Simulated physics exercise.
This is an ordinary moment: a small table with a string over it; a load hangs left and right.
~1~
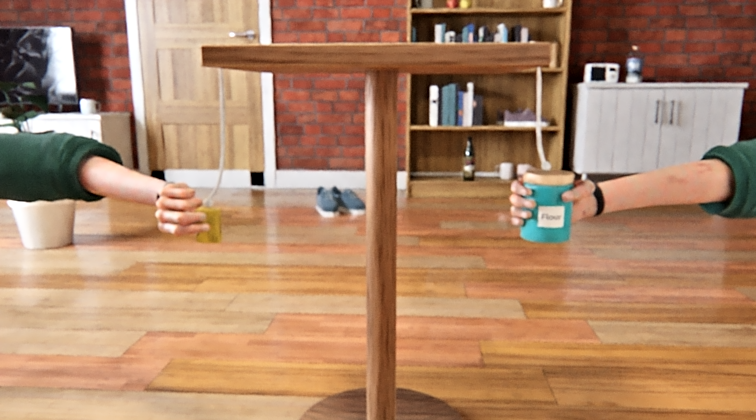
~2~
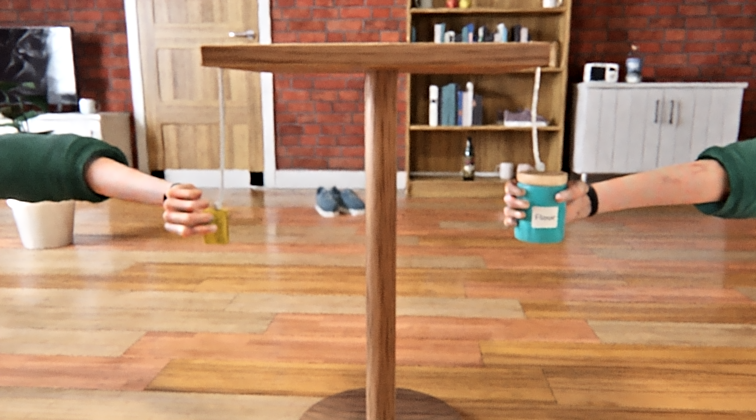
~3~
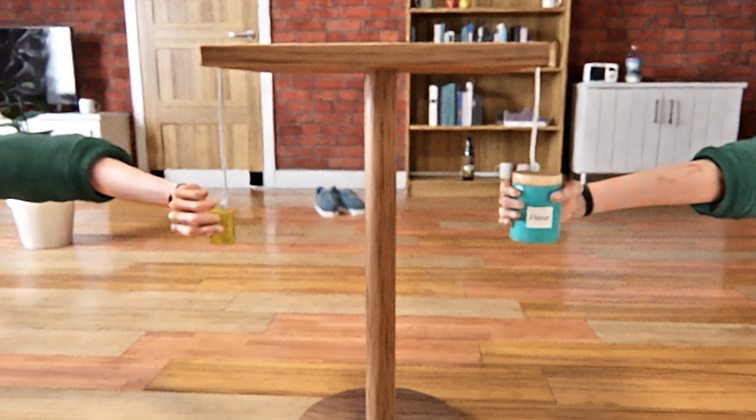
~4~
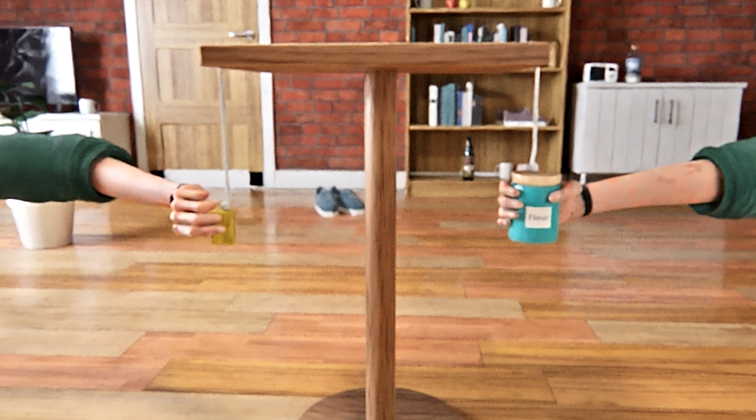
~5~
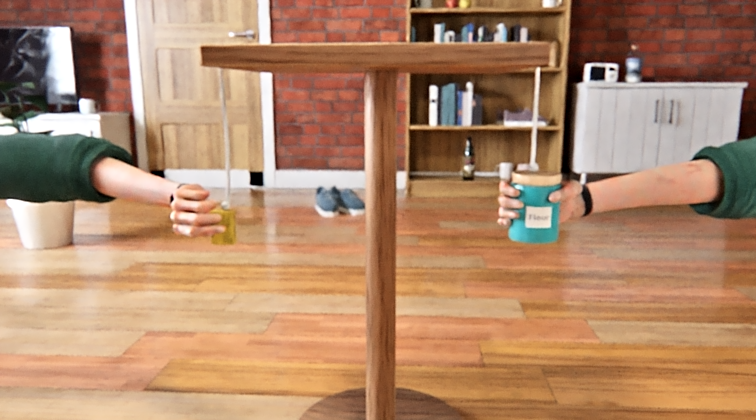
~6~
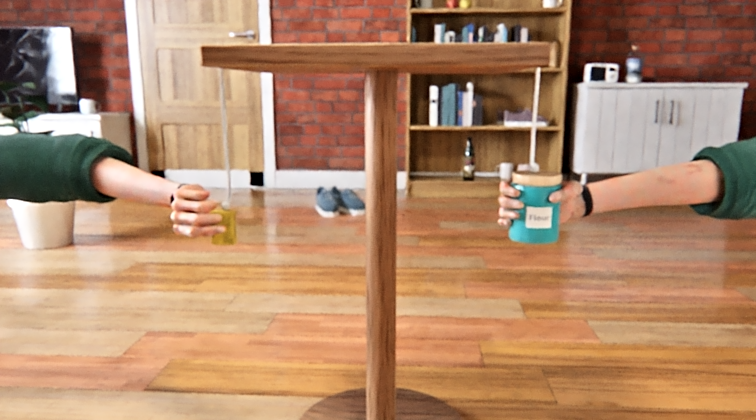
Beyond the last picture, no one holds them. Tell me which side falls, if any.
The right side falls.
Then, 0.28 s past the final frame, left matchbox higher near (223, 100); right jar lower near (528, 332).
Then, 0.56 s past the final frame, left matchbox down on the floor; right jar down on the floor.
When it is over, left matchbox down on the floor; right jar down on the floor. The string is pulled to the right.
